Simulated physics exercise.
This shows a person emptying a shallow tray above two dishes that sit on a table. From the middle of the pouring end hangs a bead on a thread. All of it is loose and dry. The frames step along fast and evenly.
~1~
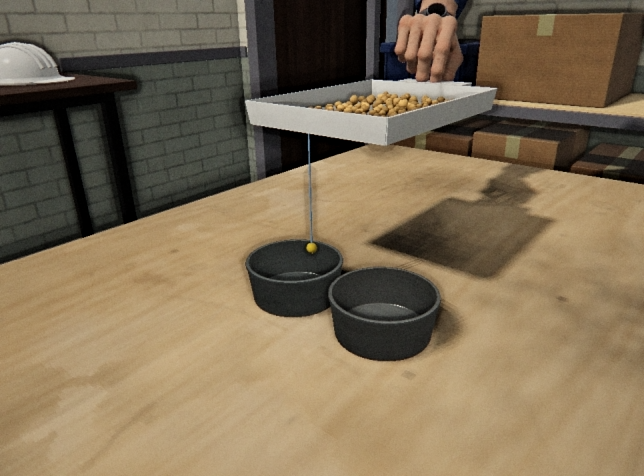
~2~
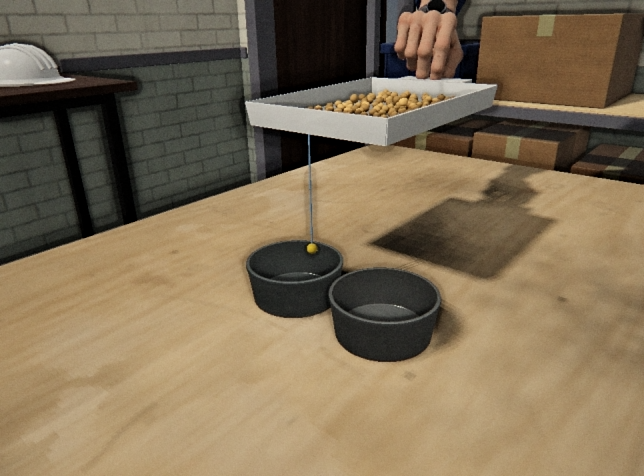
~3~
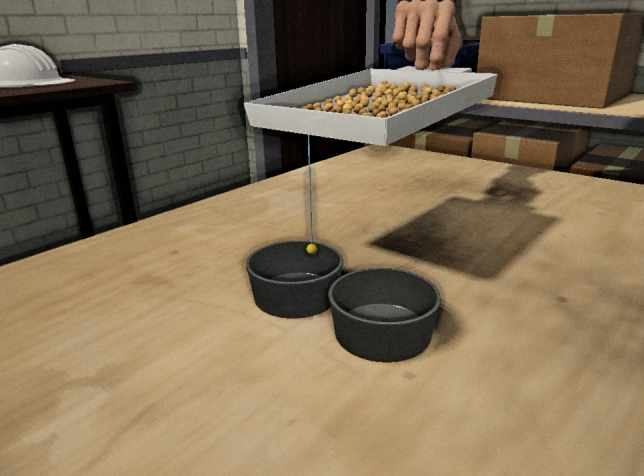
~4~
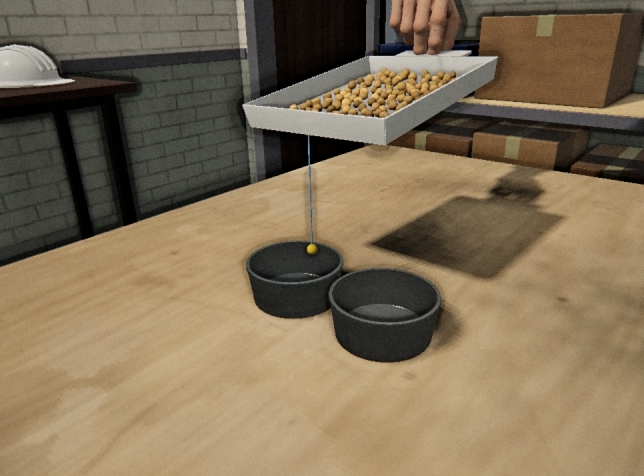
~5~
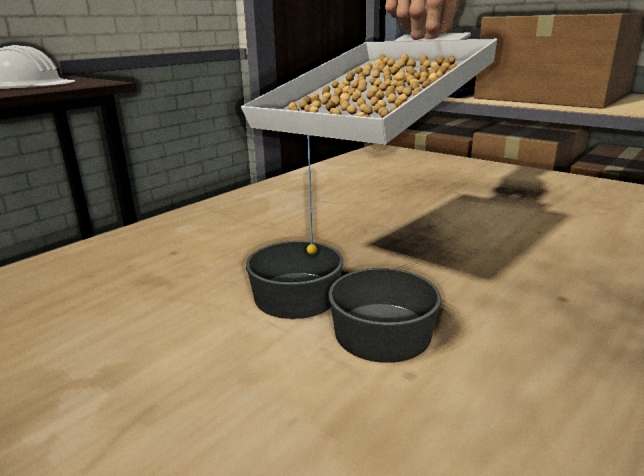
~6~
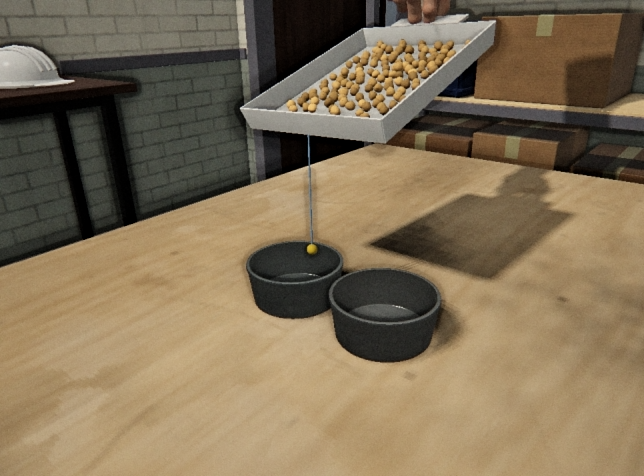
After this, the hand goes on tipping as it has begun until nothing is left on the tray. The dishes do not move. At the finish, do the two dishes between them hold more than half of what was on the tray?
No.
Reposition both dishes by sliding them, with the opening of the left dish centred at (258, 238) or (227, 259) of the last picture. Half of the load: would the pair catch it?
In order, they'd catch a minor share, and next a major share.
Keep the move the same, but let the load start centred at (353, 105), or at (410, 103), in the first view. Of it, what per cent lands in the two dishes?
Roughly 20 per cent, then 20 per cent.
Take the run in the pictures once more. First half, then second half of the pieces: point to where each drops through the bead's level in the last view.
The opening part goes through (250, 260); what follows goes through (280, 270).
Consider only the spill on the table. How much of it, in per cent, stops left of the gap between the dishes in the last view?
I'd put it at close to 100 per cent.
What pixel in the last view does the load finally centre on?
Close to (234, 330).
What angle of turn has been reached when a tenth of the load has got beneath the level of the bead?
Somewhere near 115°.
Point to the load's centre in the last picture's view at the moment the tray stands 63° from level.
I'd mark the middle close to (309, 96).
Just after the last frame, tray tipped steeply; every one on the tray.
A moment on, tray tipped past a quarter turn; almost all on the tray; just a few in the left dish; just a few outside both; just a few in the air.
Further on, tray tipped past a quarter turn; just a few in the right dish; about a tenth in the left dish; the larger part outside both.
When it is over, tray tipped past a quarter turn; just a few in the right dish; about a tenth in the left dish; the larger part outside both.
